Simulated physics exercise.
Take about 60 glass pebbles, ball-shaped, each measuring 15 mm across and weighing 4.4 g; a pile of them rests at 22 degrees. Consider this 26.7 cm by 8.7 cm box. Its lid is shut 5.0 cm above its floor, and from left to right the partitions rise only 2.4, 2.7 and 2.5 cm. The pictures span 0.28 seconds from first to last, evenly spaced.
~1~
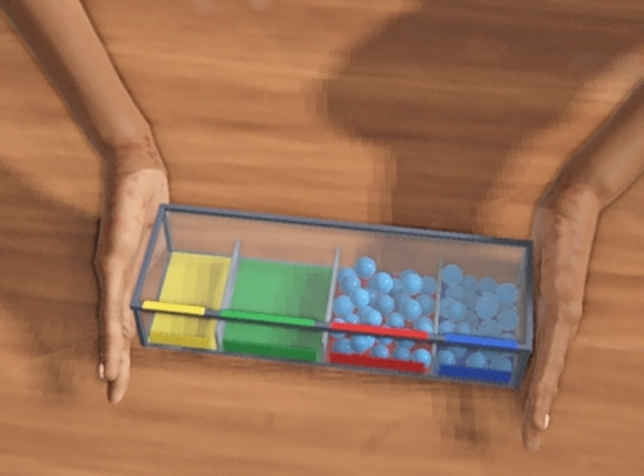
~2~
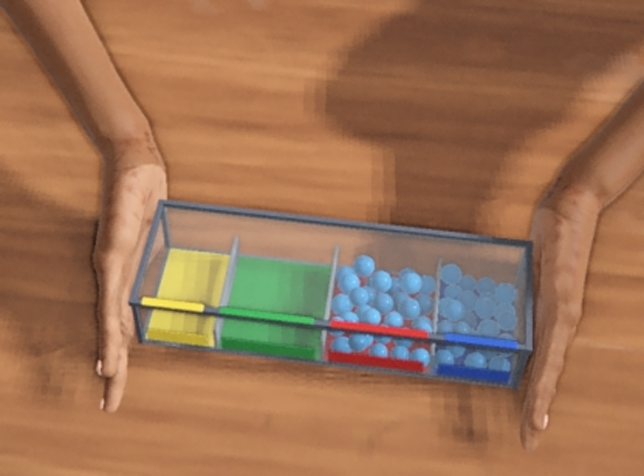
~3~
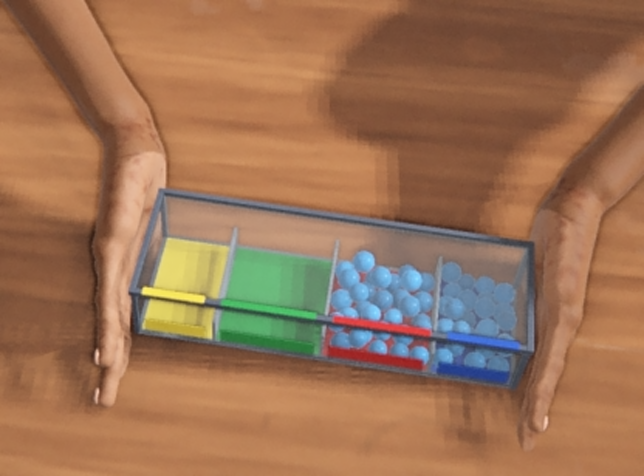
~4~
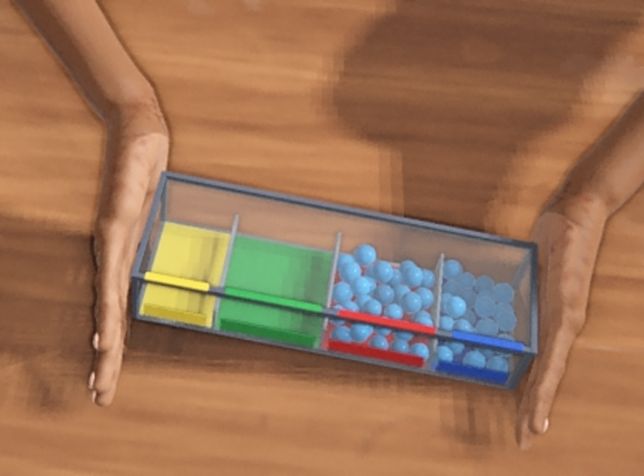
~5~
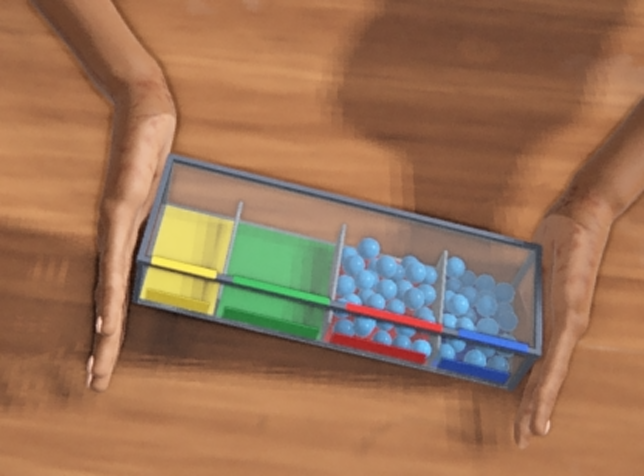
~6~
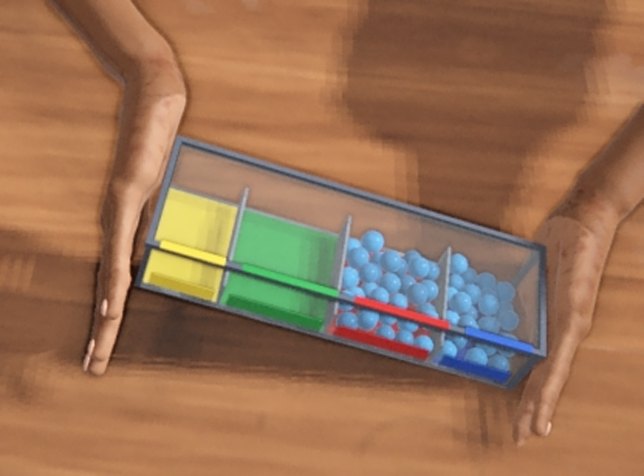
Two hands tilting a clear divided box of blue balls, gradually raising its left end above a wooden surface.
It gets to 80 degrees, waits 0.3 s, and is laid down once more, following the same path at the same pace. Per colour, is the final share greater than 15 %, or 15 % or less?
Red: Greater than 15 %, blue: Greater than 15 %, green: 15 % or less, yellow: 15 % or less.
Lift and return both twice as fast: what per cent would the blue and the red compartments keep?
Blue 75 %, red 25 %.
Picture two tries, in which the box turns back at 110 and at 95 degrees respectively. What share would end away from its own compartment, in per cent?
I'd expect close to 45 and then close to 45 per cent.
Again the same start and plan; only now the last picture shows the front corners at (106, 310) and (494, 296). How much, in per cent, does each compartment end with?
The compartments end with red 40 per cent, blue 20 per cent, green 15 per cent and yellow 25 per cent.
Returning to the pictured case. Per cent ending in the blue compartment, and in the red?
The blue one gets 55 per cent and the red one 45 per cent.
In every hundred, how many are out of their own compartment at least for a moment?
Estimate: Near 10 %.
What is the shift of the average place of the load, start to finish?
The balance point ends up some 1.5 centimetres from where it began.
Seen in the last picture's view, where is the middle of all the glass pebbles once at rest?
Roughly pixel (439, 326).
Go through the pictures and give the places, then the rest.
In the first picture, box tilt 0 degrees, front corners at (137, 304) and (525, 346); red 55 %, blue 45 %.
In the second picture, box tilt 1 degrees, front corners at (135, 300) and (525, 347).
In the third picture, box tilt 4 degrees, front corners at (135, 290) and (527, 348), lowest corner right front.
In the fourth picture, box tilt 8 degrees, front corners at (138, 274) and (530, 349), lowest corner right front.
In the fifth picture, box tilt 12 degrees, front corners at (144, 258) and (534, 351), lowest corner right front.
In the sixth picture, box tilt 16 degrees, front corners at (152, 242) and (538, 352), lowest corner right front; red 55 %, blue 45 %.
Then, 1.07 s after the last picture, tilt 80 degrees; red 45 %, blue 55 %.
Then, 1.77 s after the last picture, tilt 40 degrees; red 45 %, blue 55 %.
Then, 2.51 s after the last picture, tilt 0 degrees; red 45 %, blue 55 %.
In the end, red 45 %, blue 55 %, green 0 %, yellow 0 %.
